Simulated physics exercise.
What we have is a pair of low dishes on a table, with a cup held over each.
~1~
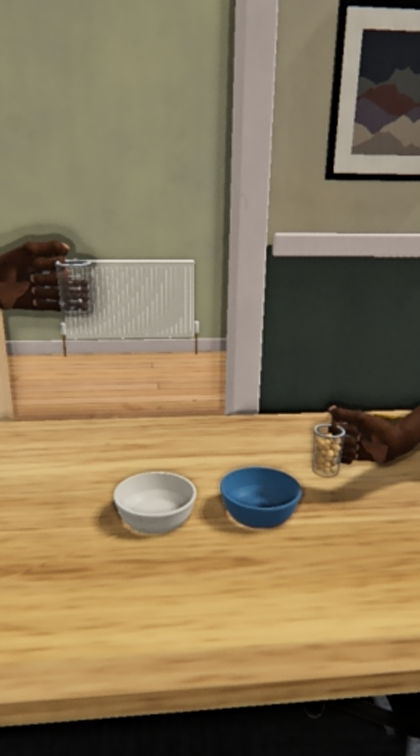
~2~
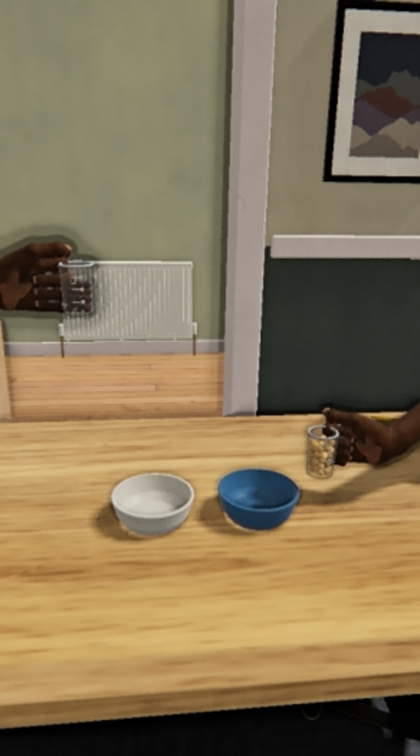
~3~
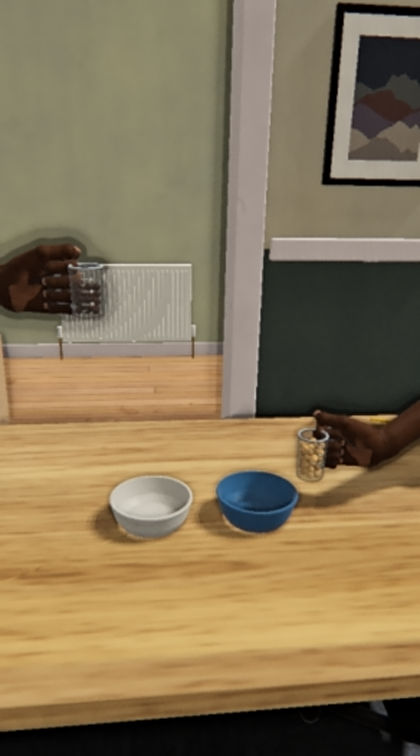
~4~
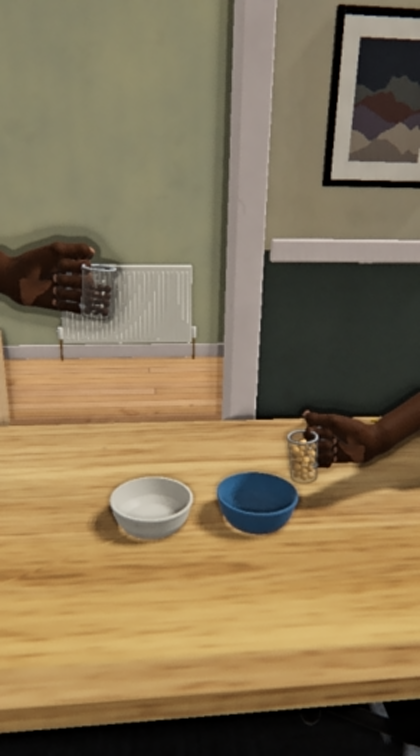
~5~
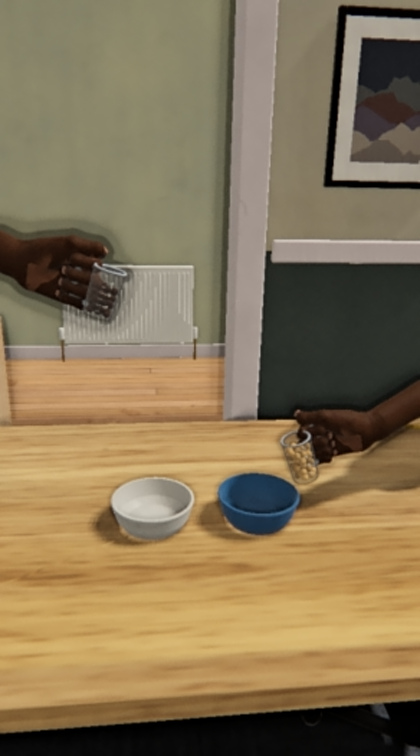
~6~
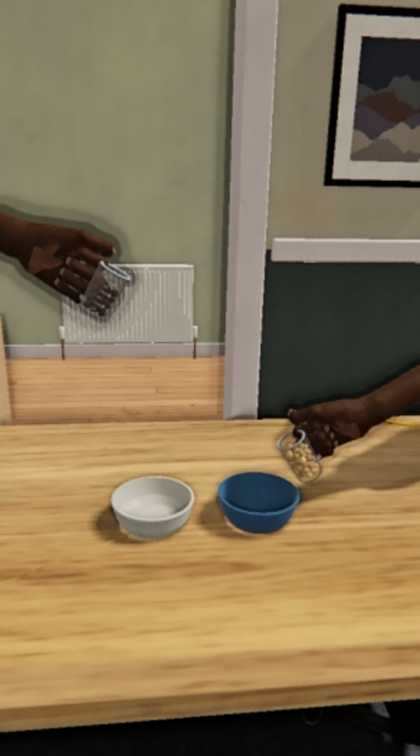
Two dark-skinned hands reach in from the left and right edges over a pale wooden table, seen from the front and slightly above in a green-walled room with a radiator and framed picture. A white bowl sits left of a blue one, with a clear cup held high at left and another, holding pale chickpeas, lower at right. Both hands move gradually inward, then tilt their cups toward the middle, while the view shifts very slightly.
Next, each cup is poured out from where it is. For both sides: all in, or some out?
In the end the left one loses some pieces, and the right one keeps them all.
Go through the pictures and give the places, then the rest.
Left dish at (156, 517), empty; left cup at (75, 288), holding chocolate balls, high above its dish; right dish at (268, 511), empty; right cup at (327, 451), holding dried chickpeas, just above its dish, in the first frame.
Left cup at (78, 289), upright; right cup at (321, 453), upright, in the second frame.
Left cup at (87, 291), upright; right cup at (311, 456), upright, in the third frame.
Left cup at (98, 292), tipped 6°; right cup at (303, 457), tipped 6°, in the fourth frame.
Left cup at (104, 293), tipped 18°; right cup at (301, 458), tipped 18°, in the fifth frame.
Left dish at (153, 522); left cup at (104, 292), tipped 31°; right dish at (266, 516); right cup at (301, 457), tipped 31°, in the sixth frame.
Then, 0.25 s after the last picture, left, all still in the cup; right, all still in the cup.
Then, 0.56 s after the last picture, left, all still in the cup; right, all still in the cup.
Then, 0.89 s after the last picture, left, about two thirds still in the cup, about a third in the air; right, nearly all still in the cup, a small part in the dish.
By the end, left, most in the dish, about a quarter outside the dish; right, all in the dish, none outside the dish.
